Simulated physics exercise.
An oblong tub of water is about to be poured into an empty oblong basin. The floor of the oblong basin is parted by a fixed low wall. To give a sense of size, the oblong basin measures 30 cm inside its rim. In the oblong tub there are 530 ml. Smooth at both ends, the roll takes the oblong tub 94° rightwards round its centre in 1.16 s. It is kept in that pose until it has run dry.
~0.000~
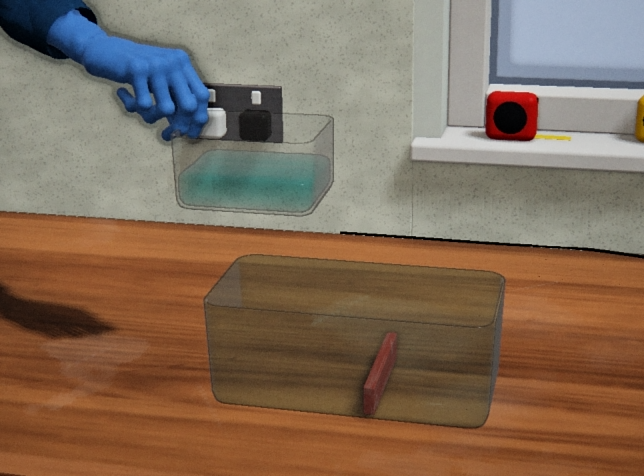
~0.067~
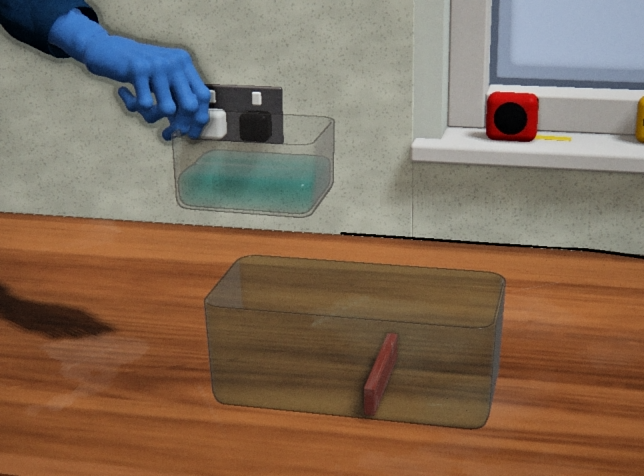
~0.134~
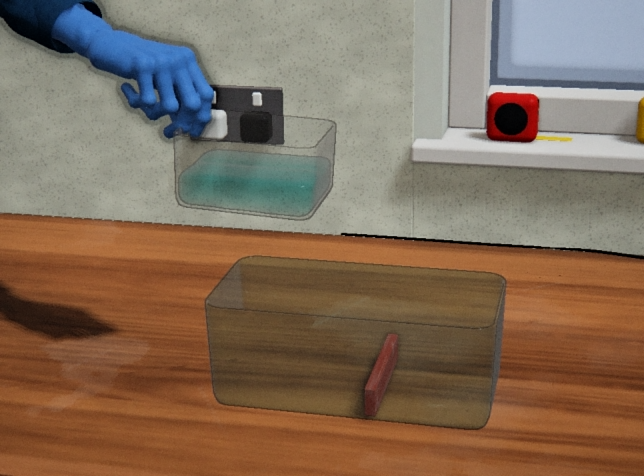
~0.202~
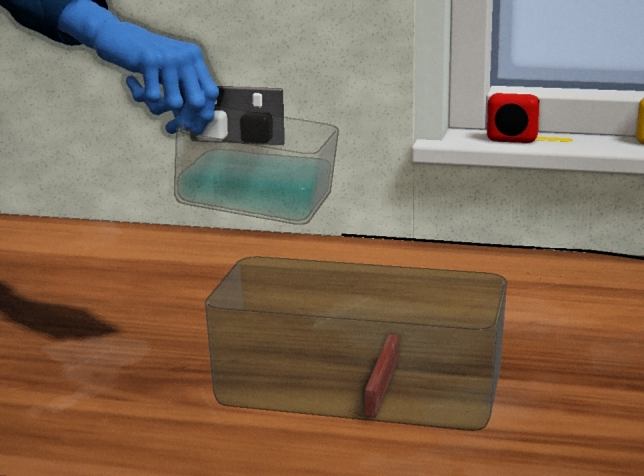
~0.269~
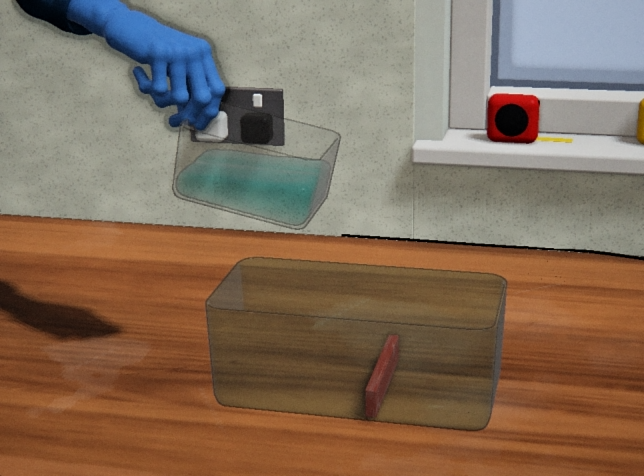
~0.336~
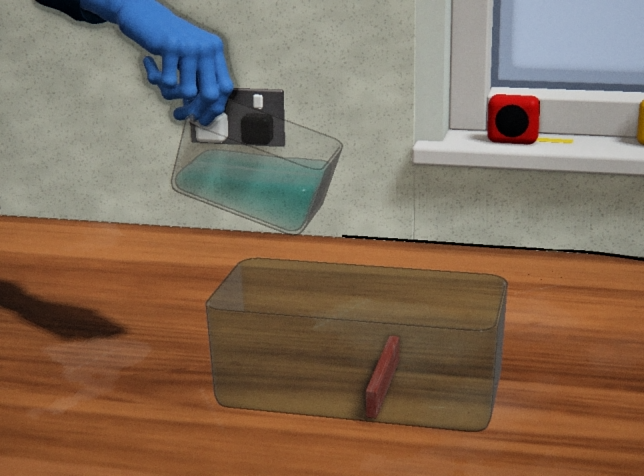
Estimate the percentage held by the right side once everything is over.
I would say 31 per cent.
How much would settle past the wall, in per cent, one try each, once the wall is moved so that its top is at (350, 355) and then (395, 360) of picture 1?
It comes to 70 per cent, and then 10 per cent.
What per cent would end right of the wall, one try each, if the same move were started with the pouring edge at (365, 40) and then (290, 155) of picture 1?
Roughly 80 per cent the first time and 5 per cent the second.
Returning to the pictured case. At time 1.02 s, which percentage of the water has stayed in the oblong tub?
24 %.
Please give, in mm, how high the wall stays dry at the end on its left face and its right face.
The left side gives some 16 mm, the right side some 22 mm.
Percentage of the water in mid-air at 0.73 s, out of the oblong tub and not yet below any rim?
Near 28 per cent at that moment.
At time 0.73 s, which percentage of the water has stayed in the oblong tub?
Some 66 per cent.
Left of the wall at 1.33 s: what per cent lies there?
60 %.
By 0.73 s the tilt is 66° and 65 per cent is still to pour, 7 is left of the wall and 0 right of it.
By 1.02 s the tilt is 91° and 23 per cent is still to pour, 33 is left of the wall and 29 right of it.
By 1.33 s the tilt is 94° and 6 per cent is still to pour, 60 is left of the wall and 30 right of it.
By 1.66 s the tilt is 94° and 2 per cent is still to pour, 65 is left of the wall and 31 right of it.
At rest 69 per cent lies left of the wall, 31 right of it and 1 outside.
